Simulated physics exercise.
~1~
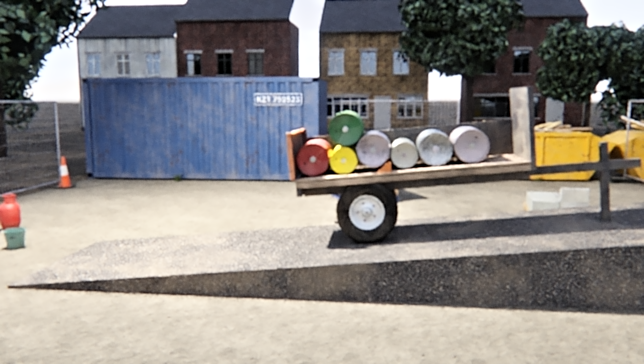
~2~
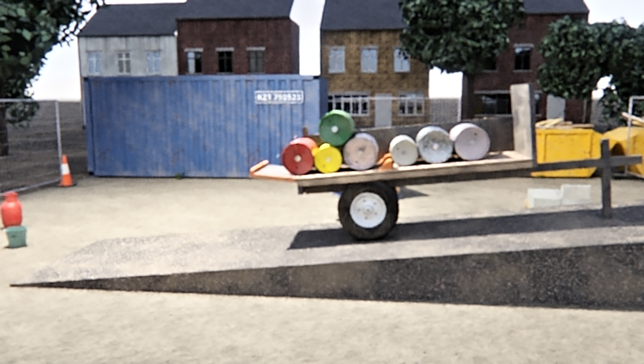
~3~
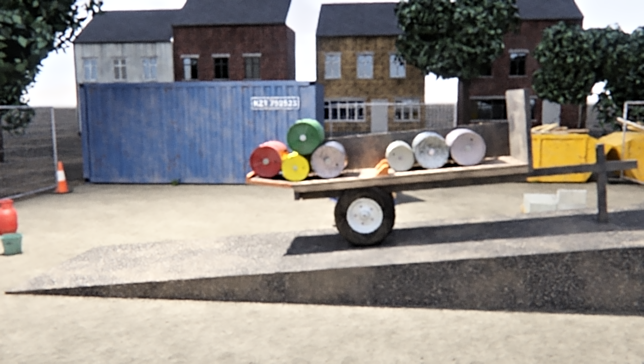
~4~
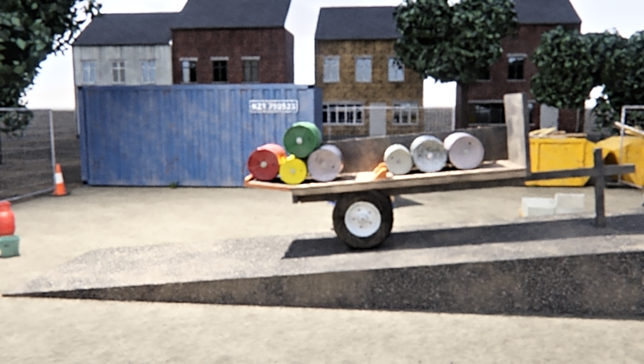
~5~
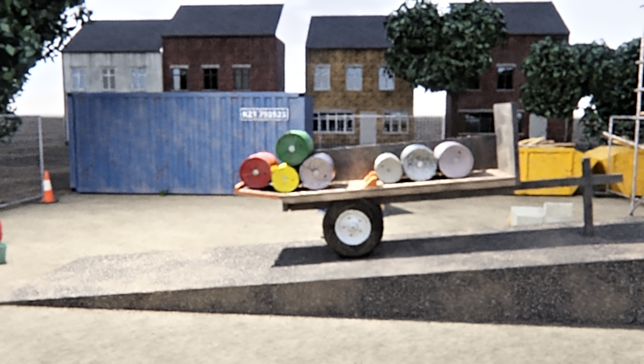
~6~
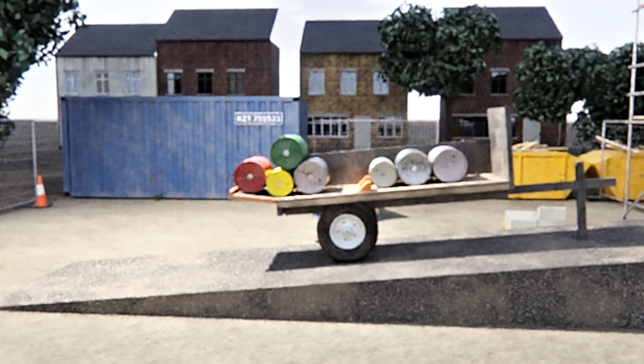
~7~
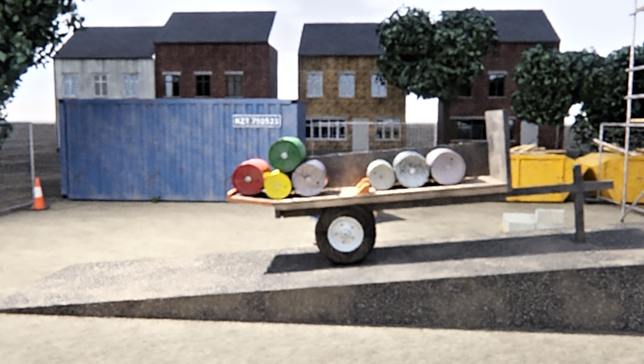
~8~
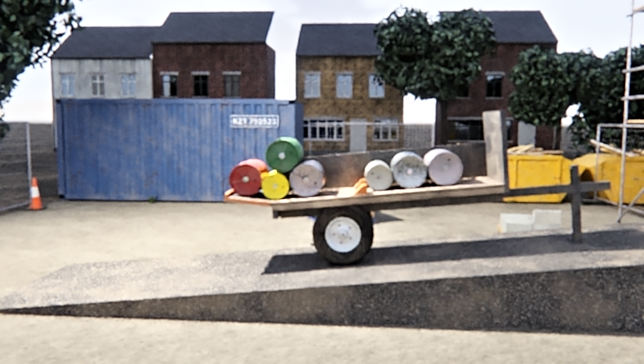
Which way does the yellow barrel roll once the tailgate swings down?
The yellow barrel rolls to the left, towards the lowered tailgate.
